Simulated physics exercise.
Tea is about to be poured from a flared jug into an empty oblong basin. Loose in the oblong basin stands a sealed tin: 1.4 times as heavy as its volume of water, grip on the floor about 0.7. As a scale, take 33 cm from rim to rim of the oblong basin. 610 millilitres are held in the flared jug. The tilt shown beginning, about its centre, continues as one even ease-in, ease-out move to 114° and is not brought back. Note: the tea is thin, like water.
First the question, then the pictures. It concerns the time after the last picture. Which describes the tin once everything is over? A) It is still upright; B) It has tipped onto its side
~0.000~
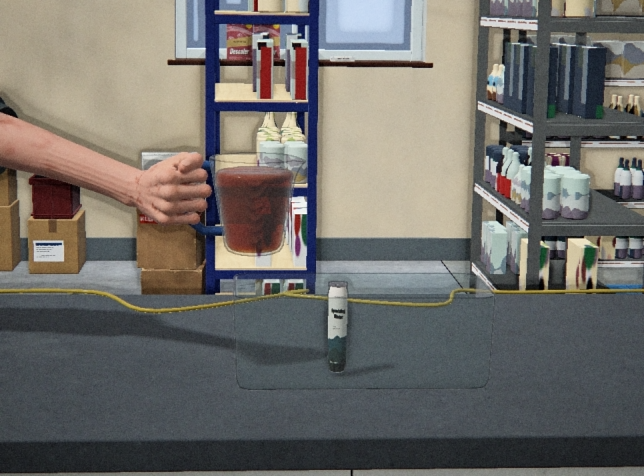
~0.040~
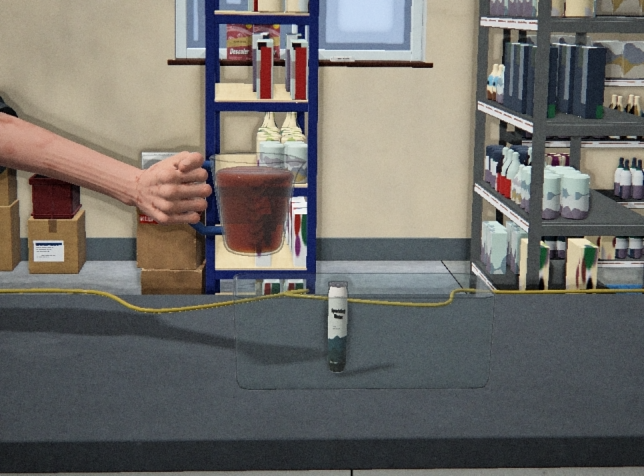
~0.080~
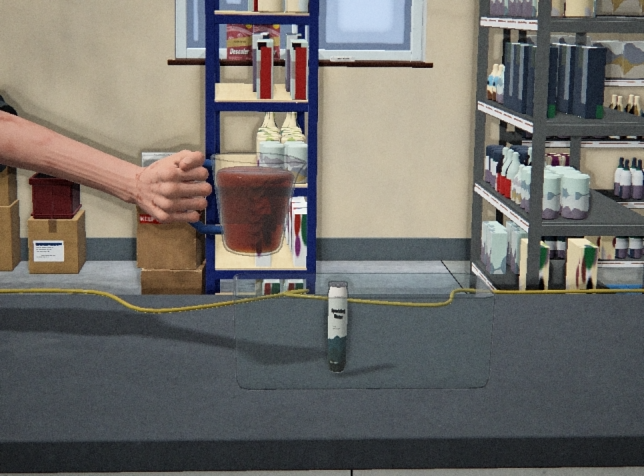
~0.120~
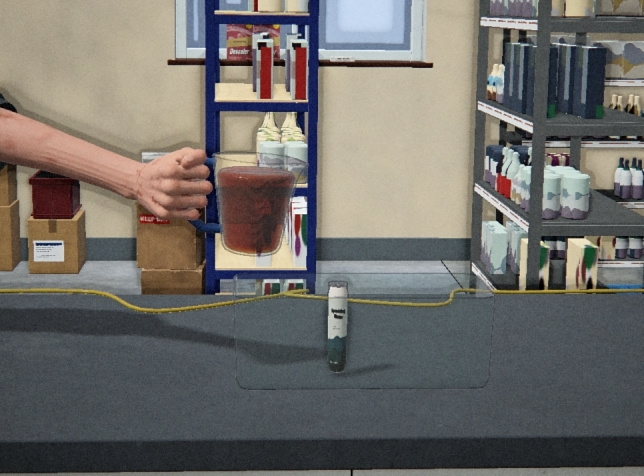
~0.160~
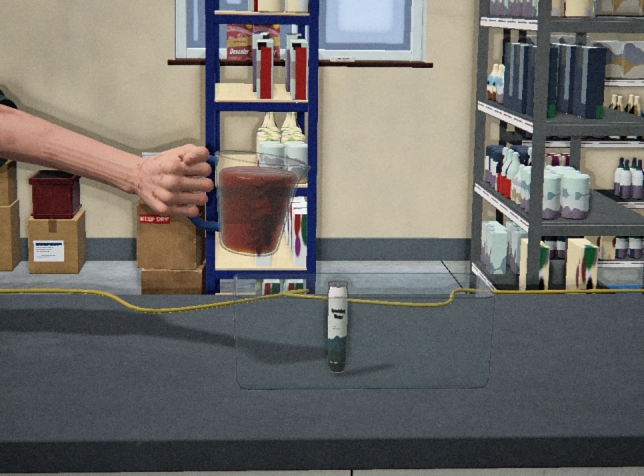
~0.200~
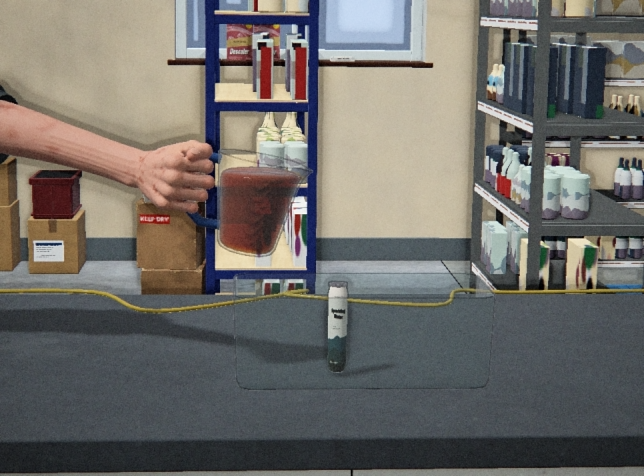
Answer: B.
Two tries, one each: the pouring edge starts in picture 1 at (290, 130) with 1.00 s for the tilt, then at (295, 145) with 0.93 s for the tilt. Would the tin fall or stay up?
In the first try it comes down; in the second it comes down.
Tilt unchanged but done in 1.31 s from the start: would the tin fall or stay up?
The tin tumbles.
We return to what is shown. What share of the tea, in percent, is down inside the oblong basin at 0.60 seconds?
10 %, roughly.
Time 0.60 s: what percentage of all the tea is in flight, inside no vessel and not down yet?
About 20 per cent.
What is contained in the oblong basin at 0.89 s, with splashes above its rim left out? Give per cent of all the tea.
Reading: Approx. 78 %.
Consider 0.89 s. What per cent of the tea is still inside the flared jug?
Close to 12 percent of the whole amount.
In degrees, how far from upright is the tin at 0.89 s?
The lean is some 5° away from upright.
By 0.60 s the tilt is 72° and 72 per cent is still to pour; the tin stands where it began.
By 0.89 s the tilt is 109° and 12 per cent is still to pour; the tin stands where it began.
By 1.19 s the tilt is 114° and 0 per cent is still to pour; the tin lies on its side.
By 1.52 s the tilt is 114° and 0 per cent is still to pour; the tin lies on its side.
At rest the tin lies on its side.
